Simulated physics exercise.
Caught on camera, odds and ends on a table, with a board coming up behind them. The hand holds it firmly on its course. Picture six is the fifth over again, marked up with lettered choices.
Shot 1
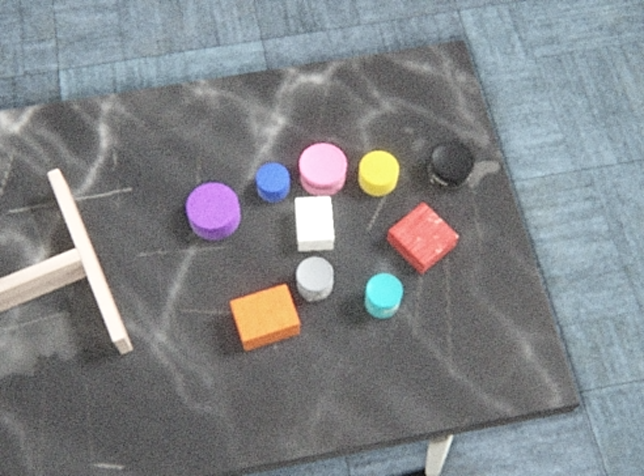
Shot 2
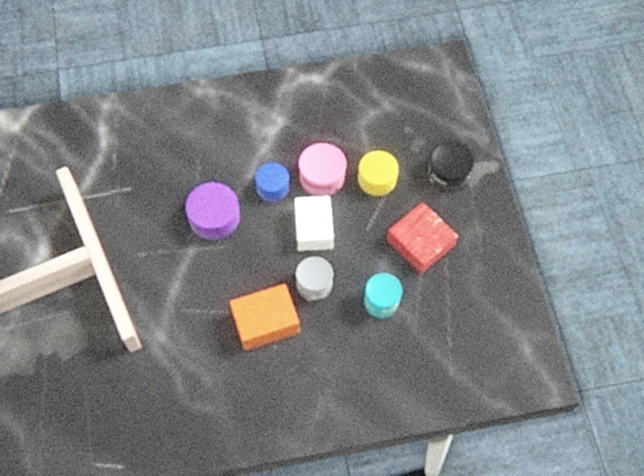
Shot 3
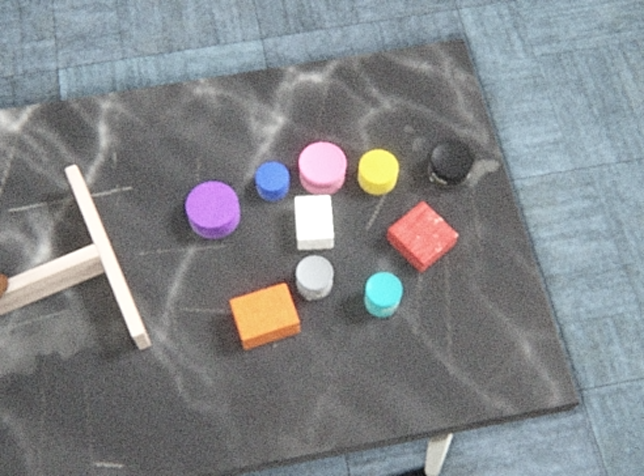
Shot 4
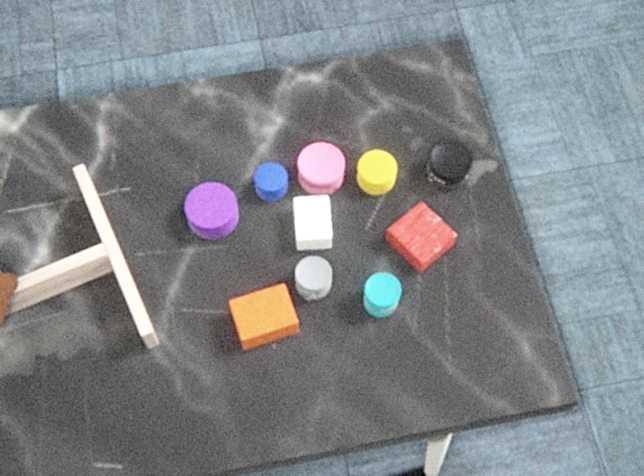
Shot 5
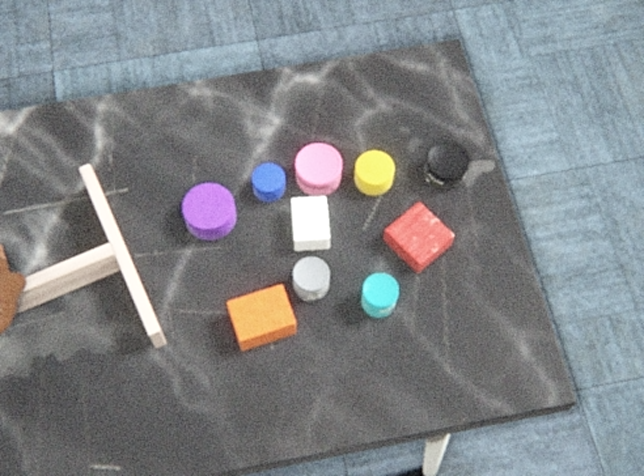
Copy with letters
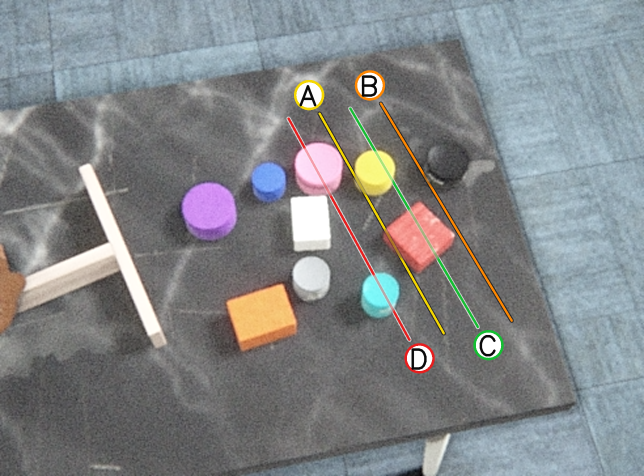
A pale wooden T-shaped board slides slowly rightward across a dark marbled tabletop, seen from above against a blue-grey carpeted floor, as a hand comes into view at the left edge holding its handle. To its right sit purple, blue, pink, yellow and black round pieces above, a white block and a red block mid-table, and orange, grey and turquoise pieces below. The objects stay put, while the camera shifts very slightly near the end.
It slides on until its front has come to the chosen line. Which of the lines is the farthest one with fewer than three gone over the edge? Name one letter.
It can go as far as B.
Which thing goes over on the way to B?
The turquoise tub goes over.
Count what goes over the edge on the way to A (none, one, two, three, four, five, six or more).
The count is none.
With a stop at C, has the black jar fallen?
By then, no.
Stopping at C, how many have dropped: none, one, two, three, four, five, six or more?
In all, none.
On the marked copy, A at (378, 217); B at (443, 206); C at (411, 211); D at (346, 223).
Taking B. A third of the way, board (237, 225); orange block (311, 306); blue pot (284, 174).
Two thirds of the way, board (354, 205); turquoise tub (469, 269); red block (435, 228).
When it is over, board (443, 189); turquoise tub over the edge; red block (508, 202); one fallen.
As for the rest, A is within the limit but short; C is within the limit but short; D is within the limit but short.
